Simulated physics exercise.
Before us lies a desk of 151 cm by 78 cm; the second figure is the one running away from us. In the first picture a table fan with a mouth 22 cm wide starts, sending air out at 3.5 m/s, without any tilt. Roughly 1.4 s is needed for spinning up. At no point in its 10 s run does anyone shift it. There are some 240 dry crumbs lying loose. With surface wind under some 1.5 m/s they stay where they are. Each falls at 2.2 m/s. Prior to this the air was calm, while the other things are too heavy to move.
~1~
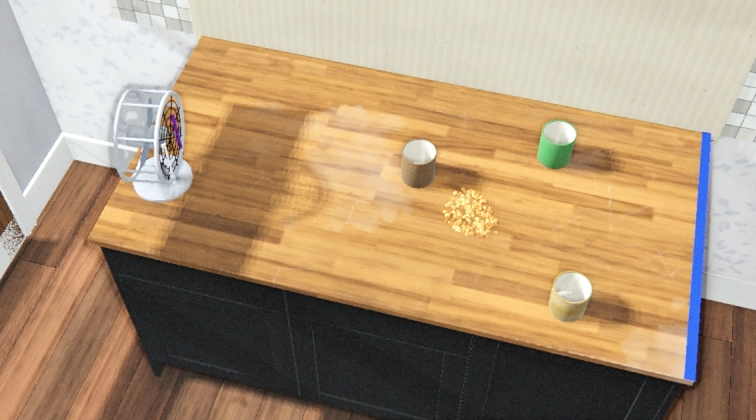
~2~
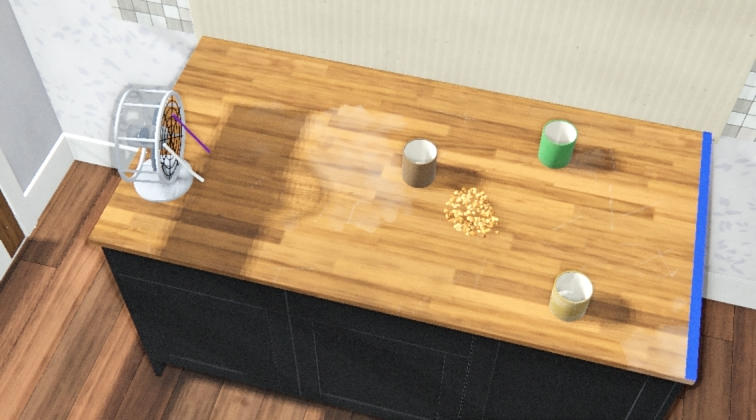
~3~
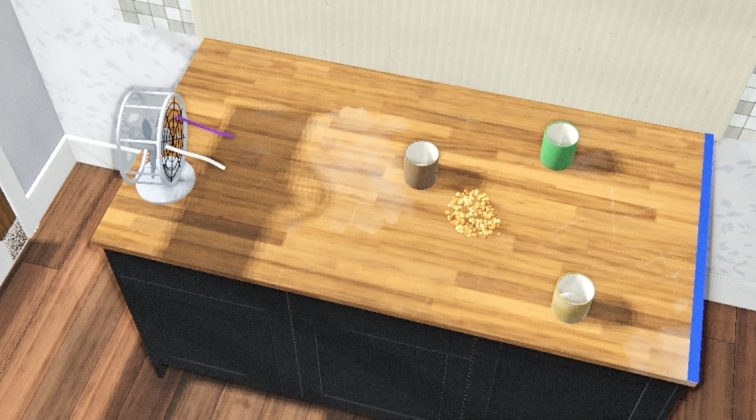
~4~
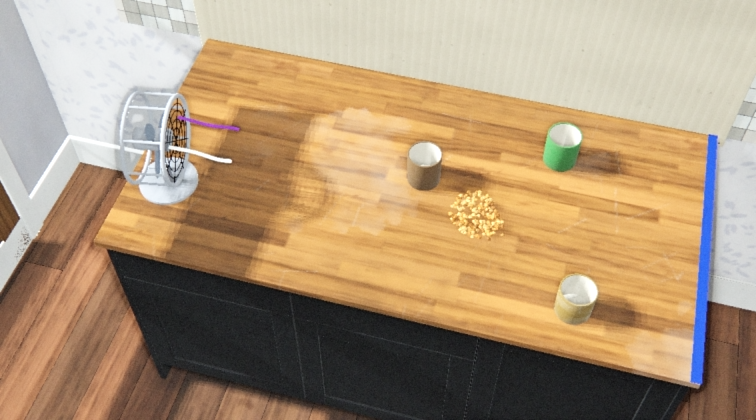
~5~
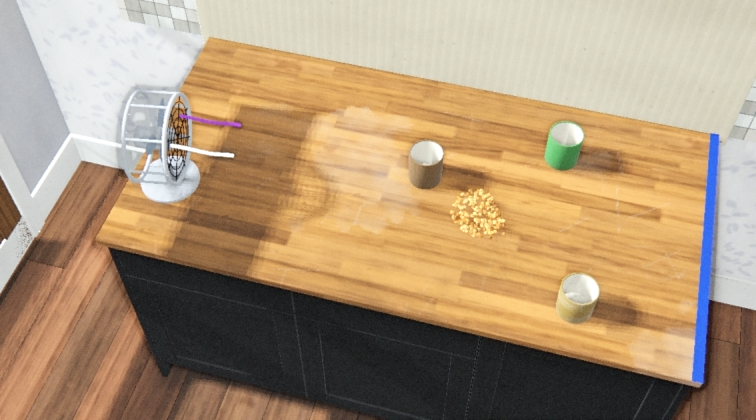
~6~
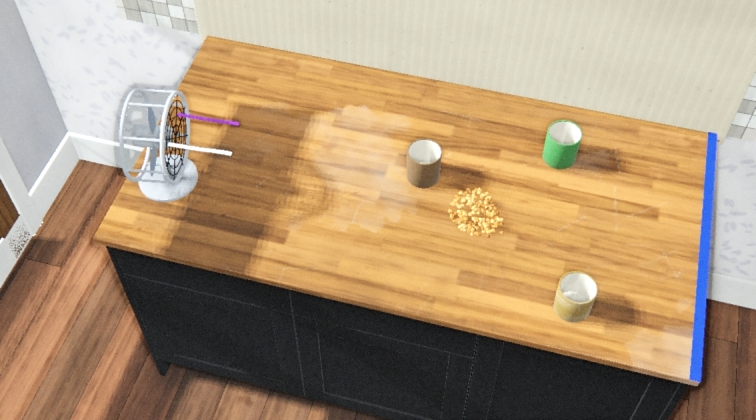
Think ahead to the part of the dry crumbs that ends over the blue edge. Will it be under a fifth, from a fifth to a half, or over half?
The part past that edge will outnumber the rest.
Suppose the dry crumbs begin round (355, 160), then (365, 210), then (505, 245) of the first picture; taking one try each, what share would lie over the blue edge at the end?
Taking the three spots in order, you'd get around 10 percent, 90 percent and 90 percent.
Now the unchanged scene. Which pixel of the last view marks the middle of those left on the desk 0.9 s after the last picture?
The middle ends up close to (622, 233).
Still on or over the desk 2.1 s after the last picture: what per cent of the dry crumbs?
I'd estimate about 10 per cent.
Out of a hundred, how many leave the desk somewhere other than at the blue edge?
About 0 per cent of them.
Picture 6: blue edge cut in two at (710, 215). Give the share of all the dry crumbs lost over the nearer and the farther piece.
Some 90 % nearer, 3 % farther.
Then, 0.9 s after the last picture, 42 % are over the blue edge; the middle of those still in play is near (662, 247); 0 % have settled or left.
Then, 2.1 s after the last picture, 91 % are over the blue edge; 90 % have settled or left.
Then, 4.4 s after the last picture, 94 % are over the blue edge; 95 % have settled or left.
Then, 8.9 s after the last picture, at the end, 96 % are over the blue edge.
